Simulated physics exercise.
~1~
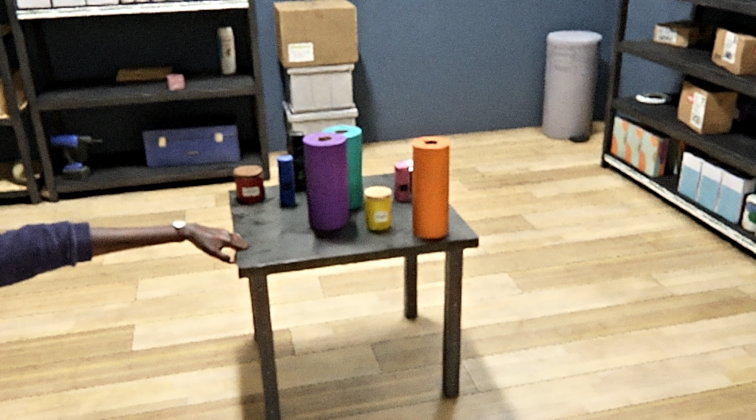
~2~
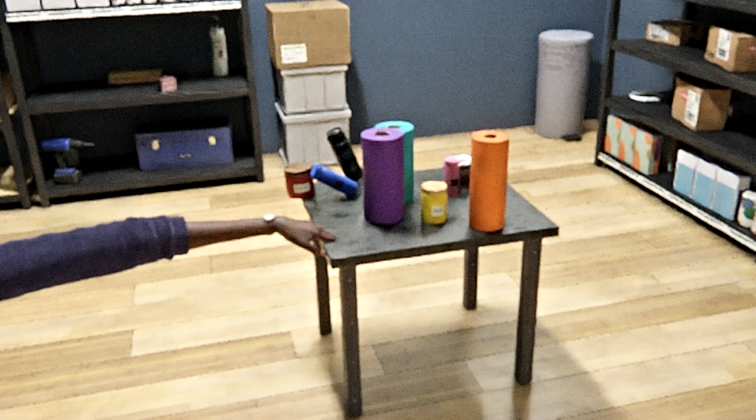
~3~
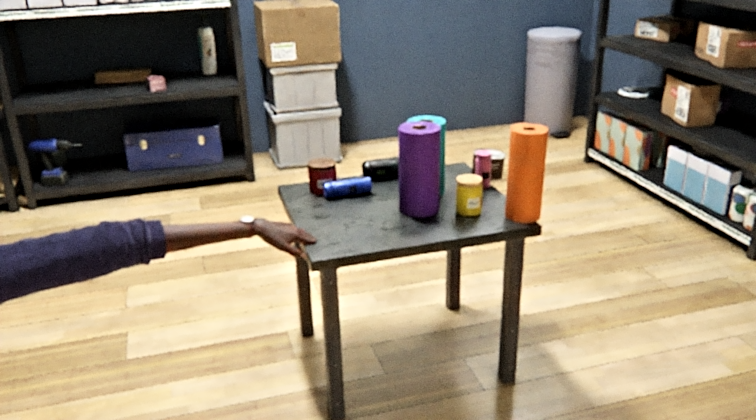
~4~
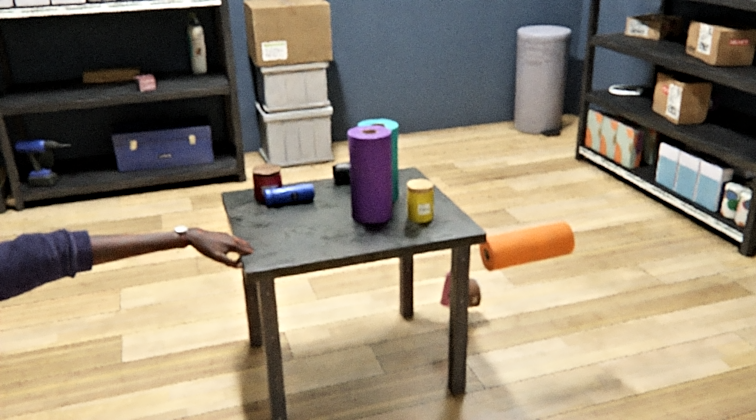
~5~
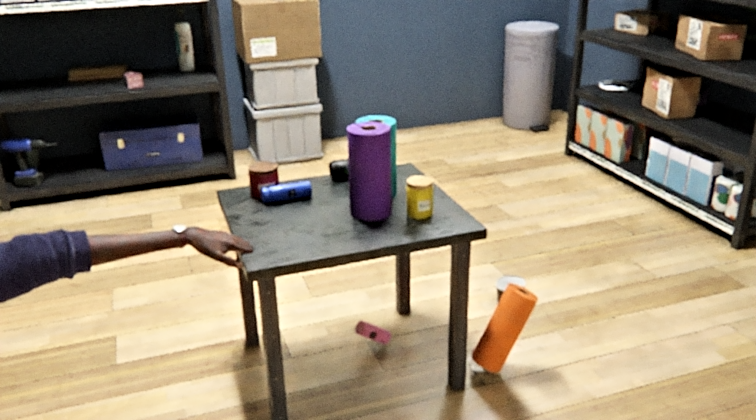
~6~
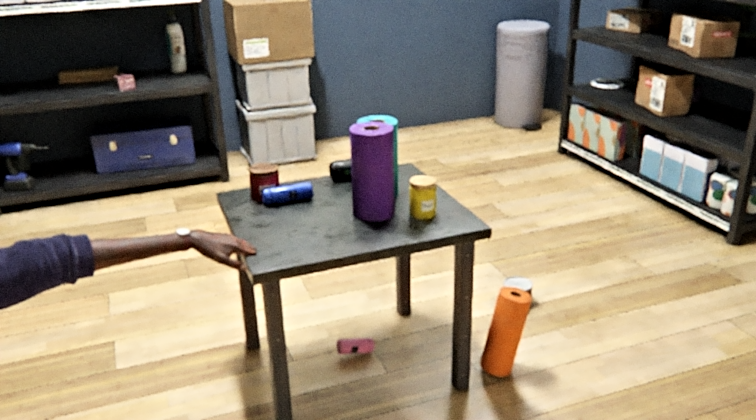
A hand jerks a small table right then back left, toppling two items and sending orange roll, pink and brown containers to the floor.
